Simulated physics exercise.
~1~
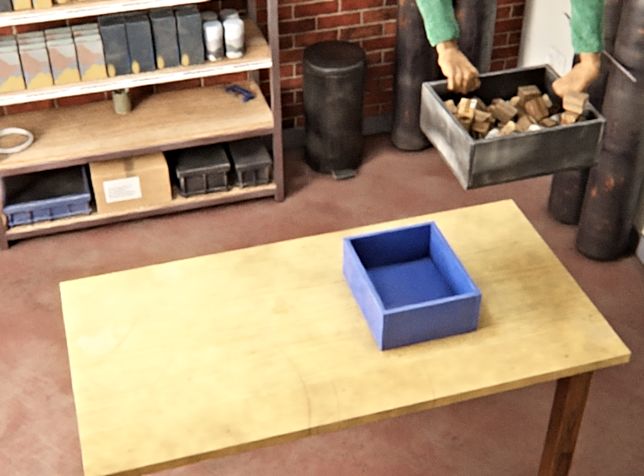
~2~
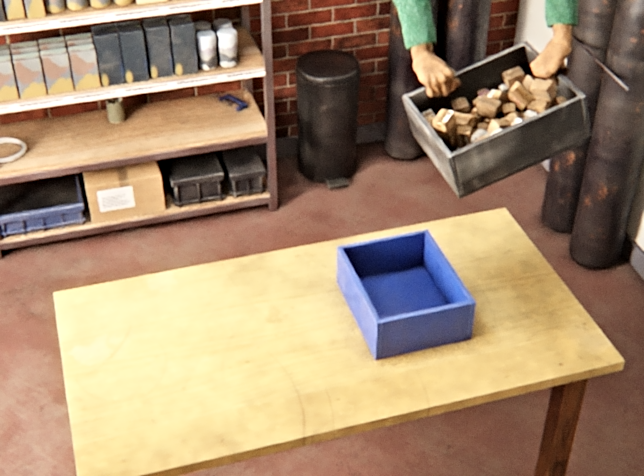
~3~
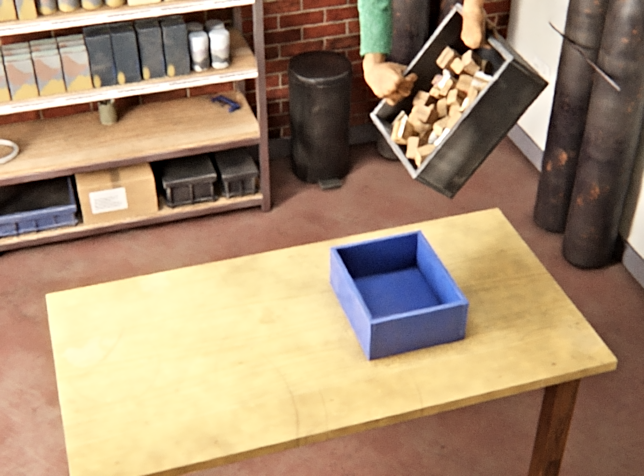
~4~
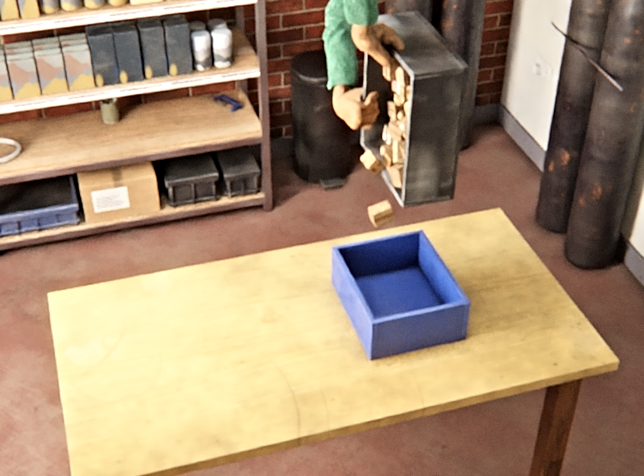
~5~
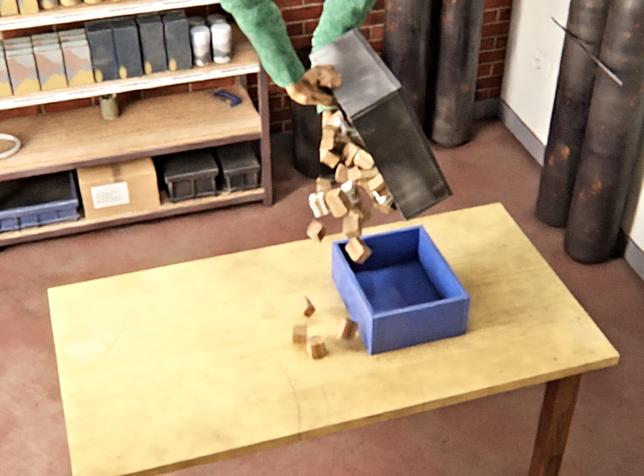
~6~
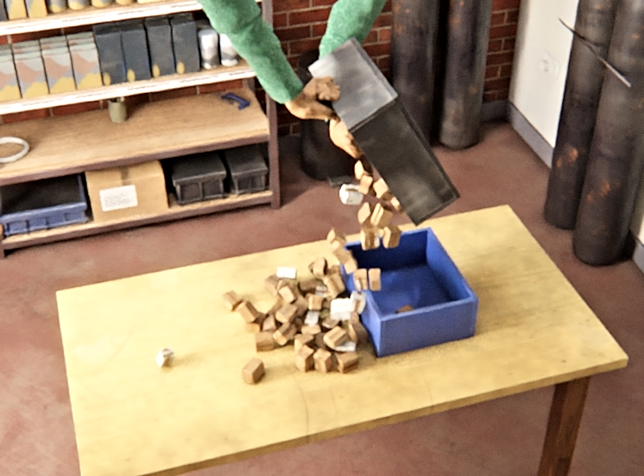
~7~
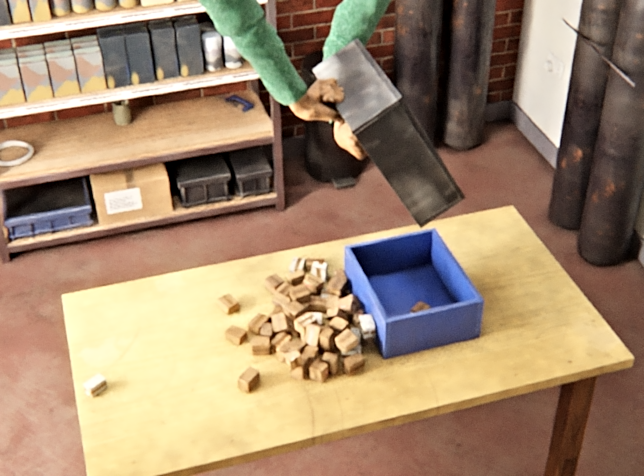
A black tote full of small wooden blocks, held by two green-sleeved hands, tips steeply to the left above a table, spilling its load toward a blue box; most blocks miss and end up heaped on the tabletop left of the box, with only a few inside.
